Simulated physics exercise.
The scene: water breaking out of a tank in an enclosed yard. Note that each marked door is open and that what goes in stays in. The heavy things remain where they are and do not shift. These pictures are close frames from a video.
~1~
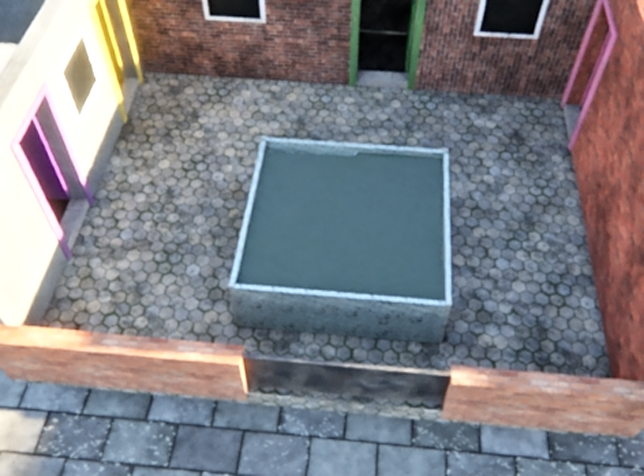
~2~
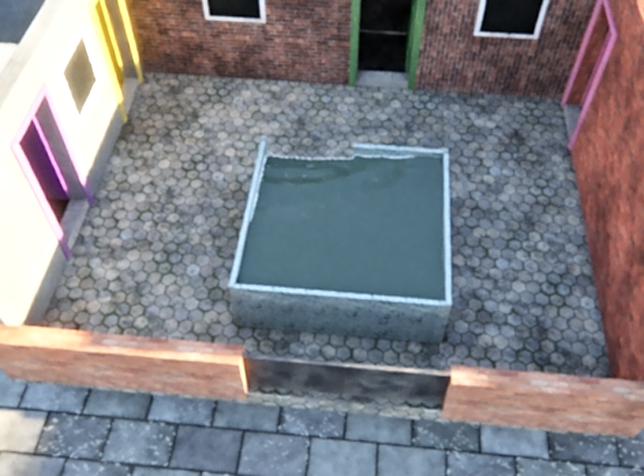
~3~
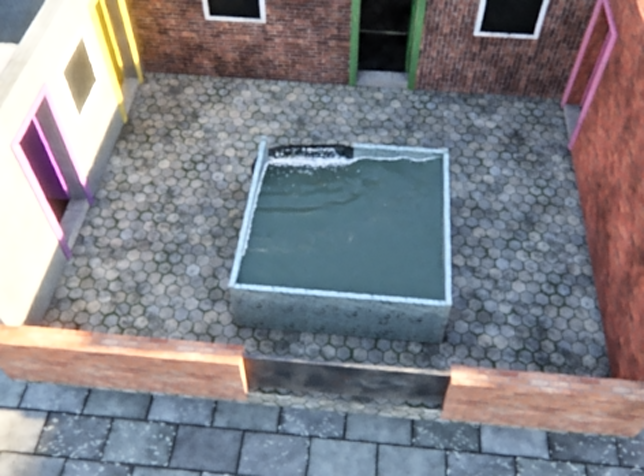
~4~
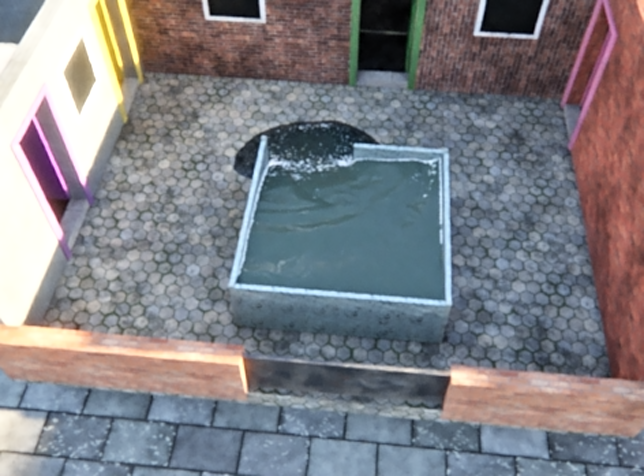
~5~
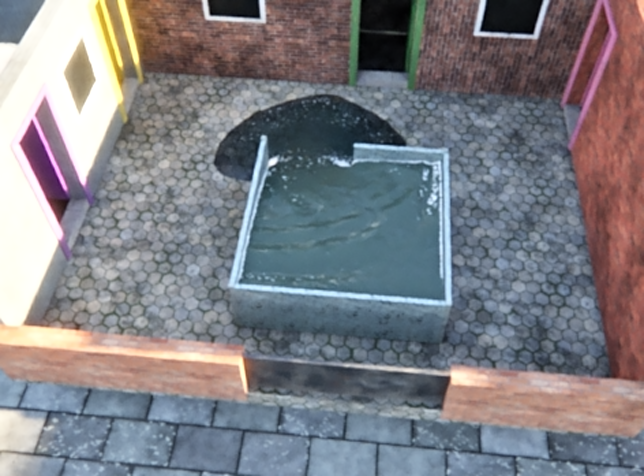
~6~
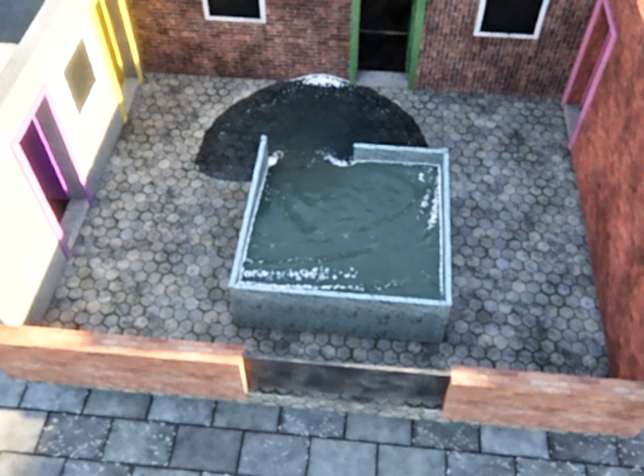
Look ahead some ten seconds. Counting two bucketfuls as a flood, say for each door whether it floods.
Door by door: Green door - flooded; purple door - not flooded; yellow door - flooded; pink door - flooded.
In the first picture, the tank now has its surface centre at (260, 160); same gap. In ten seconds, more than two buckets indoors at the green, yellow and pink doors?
Results - green: Doesn't reach it; yellow: Tops the limit; pink: Tops the limit.
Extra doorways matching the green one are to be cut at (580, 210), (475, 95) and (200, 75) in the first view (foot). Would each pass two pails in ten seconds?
The three doors, in turn: Is short of it, is short of it, is beyond it.
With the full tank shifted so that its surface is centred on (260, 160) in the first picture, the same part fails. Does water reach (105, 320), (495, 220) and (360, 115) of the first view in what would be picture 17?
Log: No flood; no flood; flood.
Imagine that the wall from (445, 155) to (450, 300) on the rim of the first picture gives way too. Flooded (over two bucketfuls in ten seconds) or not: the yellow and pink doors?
Looking at both, the yellow one exceeds the mark while the pink one exceeds the mark.
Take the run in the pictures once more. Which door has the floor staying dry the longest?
That would be the door marked purple.
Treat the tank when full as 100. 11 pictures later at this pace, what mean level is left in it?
I'd put it near 60 per cent.
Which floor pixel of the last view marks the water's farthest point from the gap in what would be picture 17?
I'd put it around (555, 102).
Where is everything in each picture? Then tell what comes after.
The first picture shows still water in the open tank at (347, 217).
In the second picture, the front is at a hidden place, out from the gap on the open tank's far side.
In the third picture, the front is at a hidden place, out from the gap on the open tank's far side.
In the fourth picture, water pours out on the open tank's far side and has run to (341, 126).
In the fifth picture, the front is at (337, 99), out from the gap on the open tank's far side.
In the sixth picture, water pours out on the open tank's far side and has run to (285, 82).
A moment on, water covers 25 % of the floor; the green door over two buckets in, the purple door not reached, the yellow door not reached, the pink door not reached.
Next, water covers 35 % of the floor; the green door far over two buckets in, the purple door not reached, the yellow door over two buckets in, the pink door not reached.
Then, water covers 55 % of the floor; the green door far over two buckets in, the purple door wet at the sill, nothing in, the yellow door far over two buckets in, the pink door over two buckets in.
Later, water covers 95 % of the floor; the green door far over two buckets in, the purple door wet at the sill, nothing in, the yellow door far over two buckets in, the pink door far over two buckets in.
In the end, water covers 100 % of the floor; the green door far over two buckets in, the purple door wet at the sill, nothing in, the yellow door far over two buckets in, the pink door far over two buckets in.
